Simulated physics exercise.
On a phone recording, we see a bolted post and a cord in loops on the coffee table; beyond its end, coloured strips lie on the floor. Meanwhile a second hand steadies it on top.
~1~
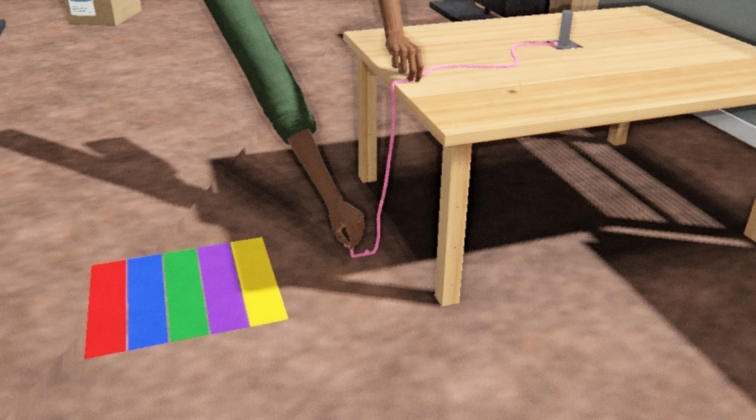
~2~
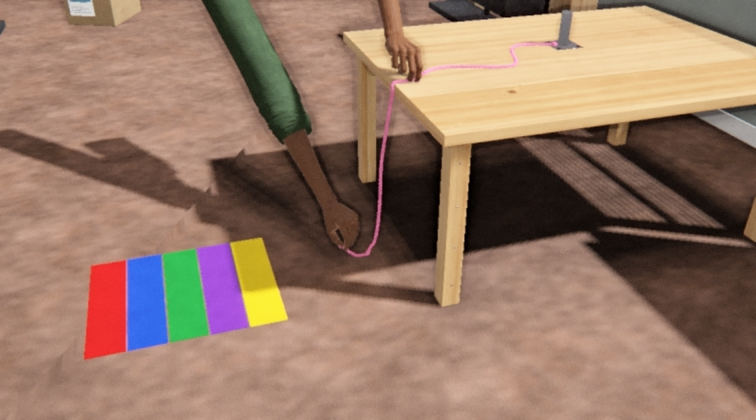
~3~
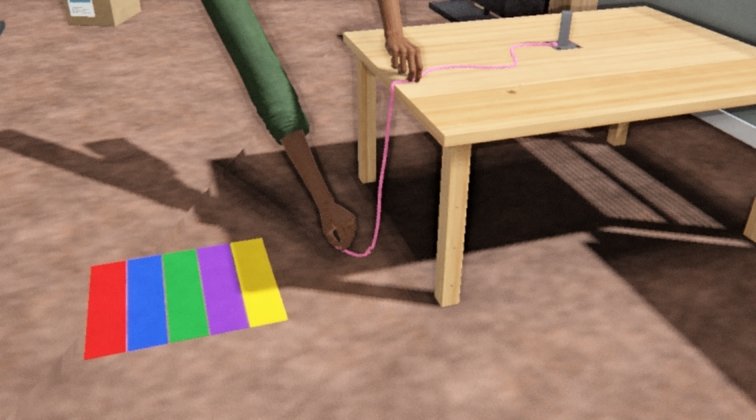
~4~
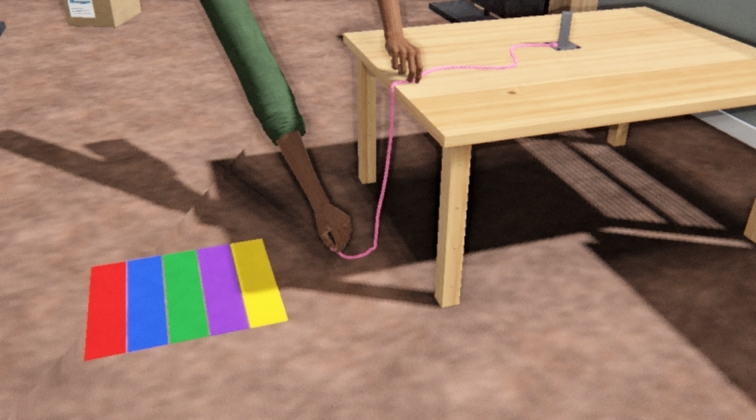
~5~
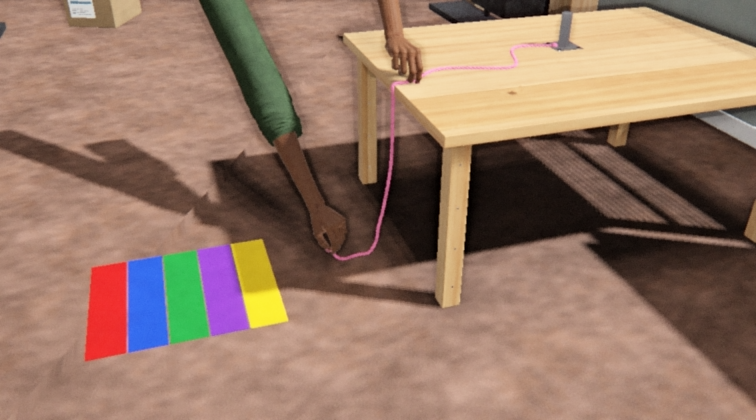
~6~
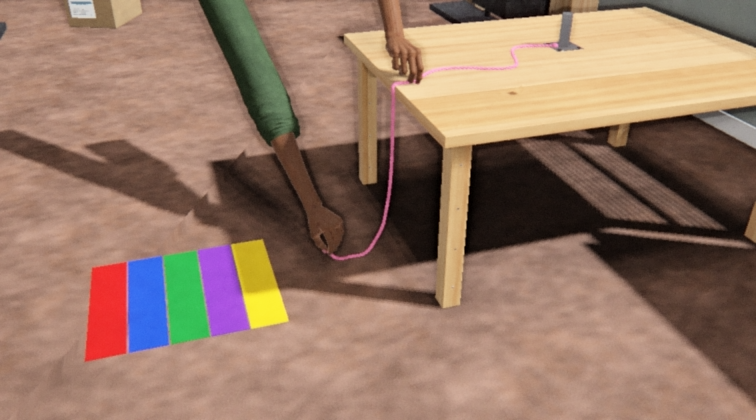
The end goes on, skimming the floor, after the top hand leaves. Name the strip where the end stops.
Green.
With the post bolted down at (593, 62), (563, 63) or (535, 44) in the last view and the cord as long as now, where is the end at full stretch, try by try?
Going through them in sequence: (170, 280), (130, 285) and finally (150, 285).
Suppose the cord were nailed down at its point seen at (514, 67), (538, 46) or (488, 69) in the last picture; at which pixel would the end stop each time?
Estimated spots in sequence: (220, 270), (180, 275), (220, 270).
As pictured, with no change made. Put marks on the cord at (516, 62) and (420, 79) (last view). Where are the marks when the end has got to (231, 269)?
One lands at (485, 61), the other at (387, 95).
Soon after, end near (231, 269); over purple.
After that, end near (197, 275); over green.
At the stop, end near (178, 278); over green. It gets as far as the green strip.
